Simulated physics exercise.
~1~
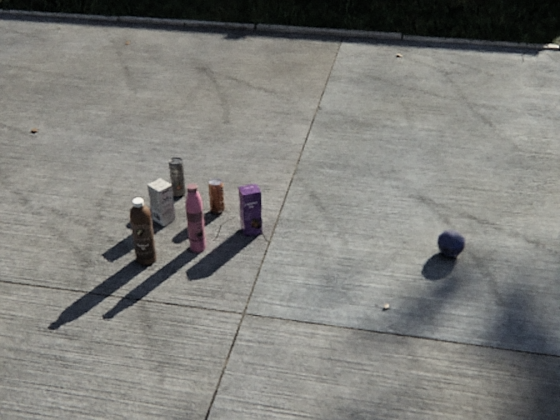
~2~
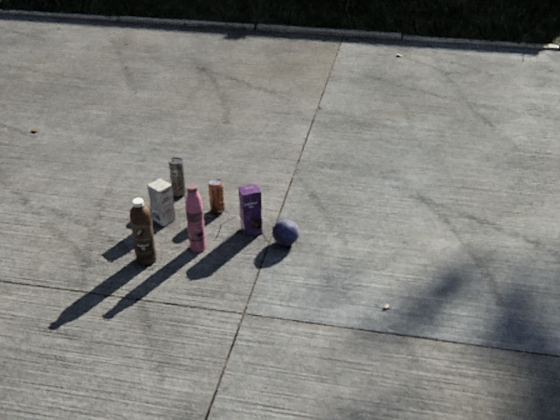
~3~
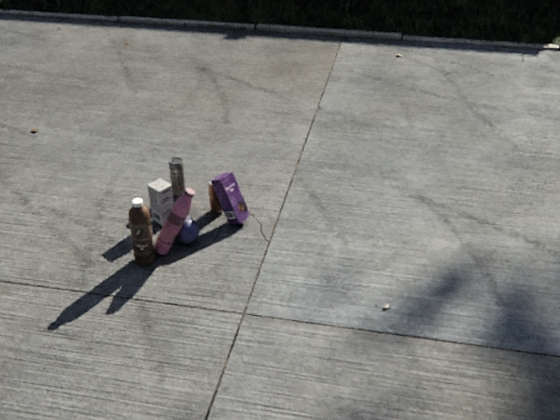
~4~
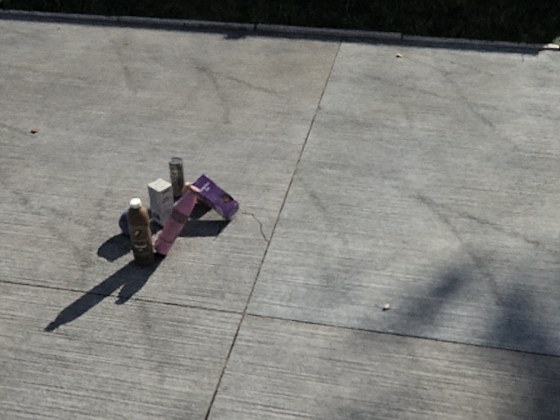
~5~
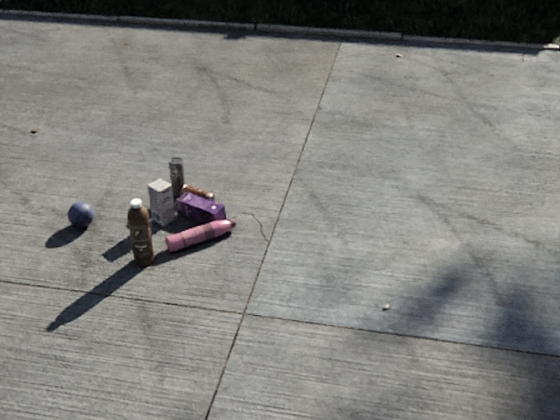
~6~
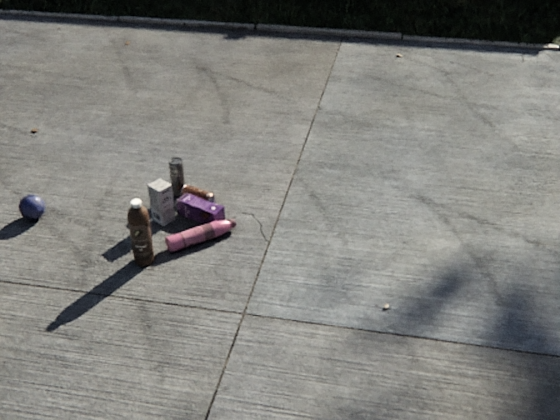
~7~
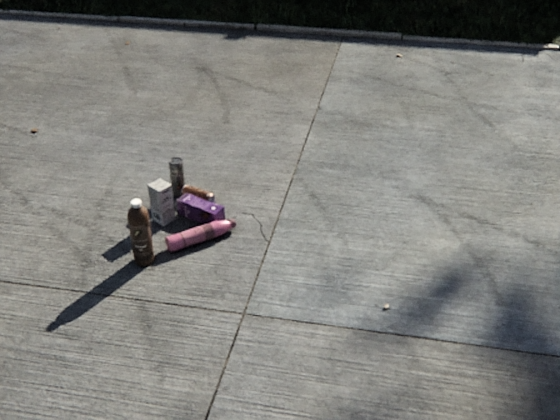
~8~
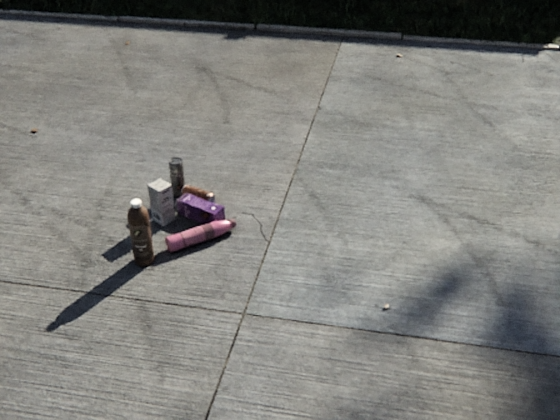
To begin with, six bottles, cans and cartons stand grouped on sunlit concrete while a blue ball sits to their right. The ball travels left across the ground and reaches the group beside the purple carton. As it passes among them, the pink bottle and the purple carton tilt, and then the carton and the orange can go down. The ball comes out on the left side as the pink bottle ends up flat too, and it continues left out of view. At the end, the brown bottle, white carton and grey can still stand beside the three fallen items.
